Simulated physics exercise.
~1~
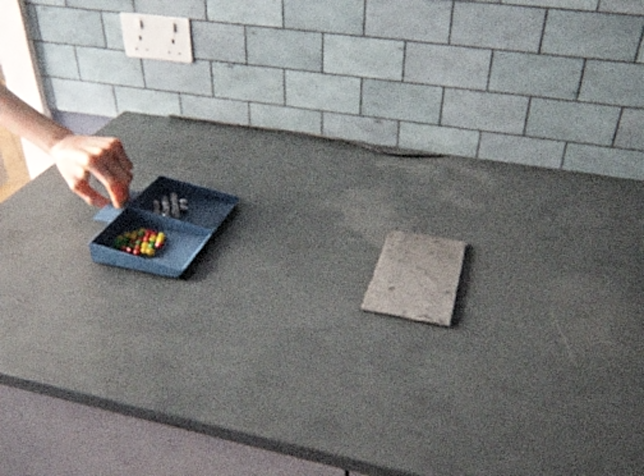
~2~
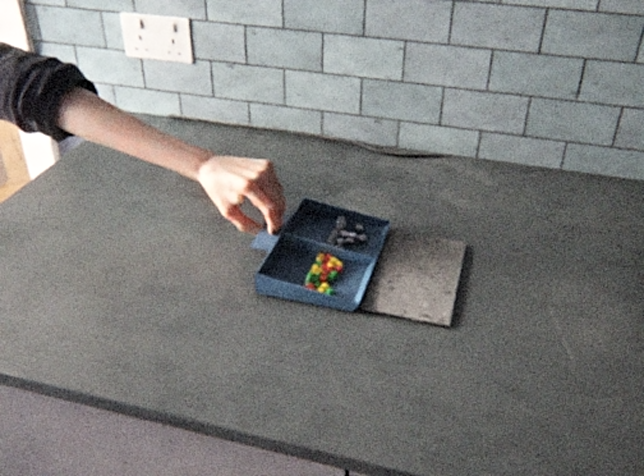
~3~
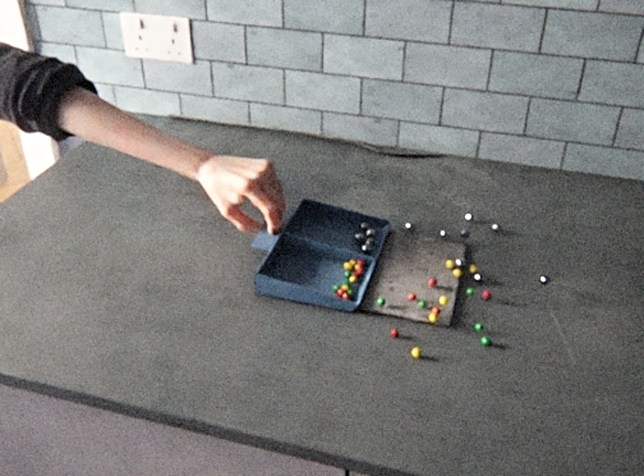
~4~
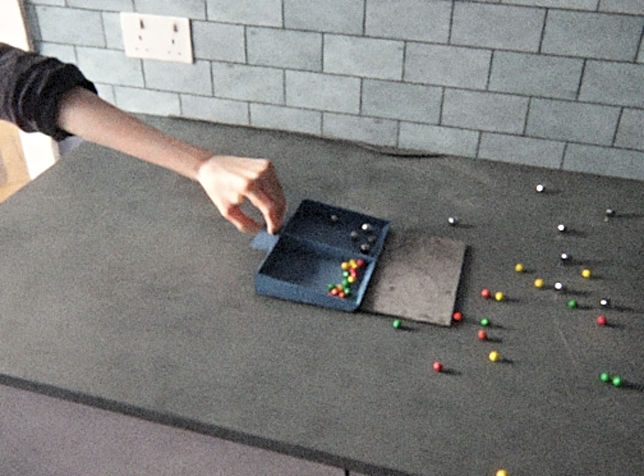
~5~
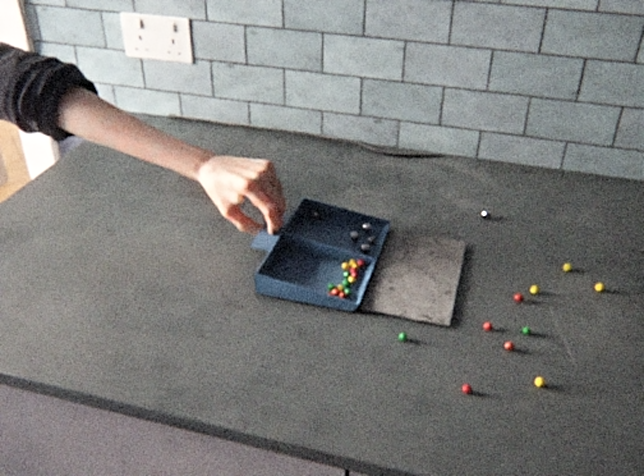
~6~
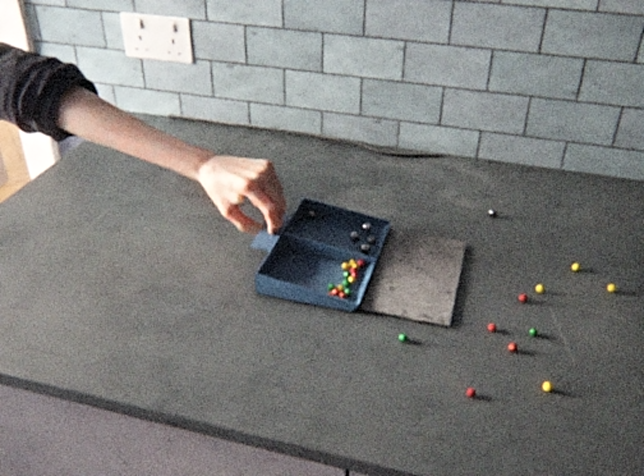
A hand slid a blue two-part tray of small coloured and dark balls right along a dark counter until it stopped against a grey slab, and many spilled over the slab and rolled across the counter, while the rest stayed inside.
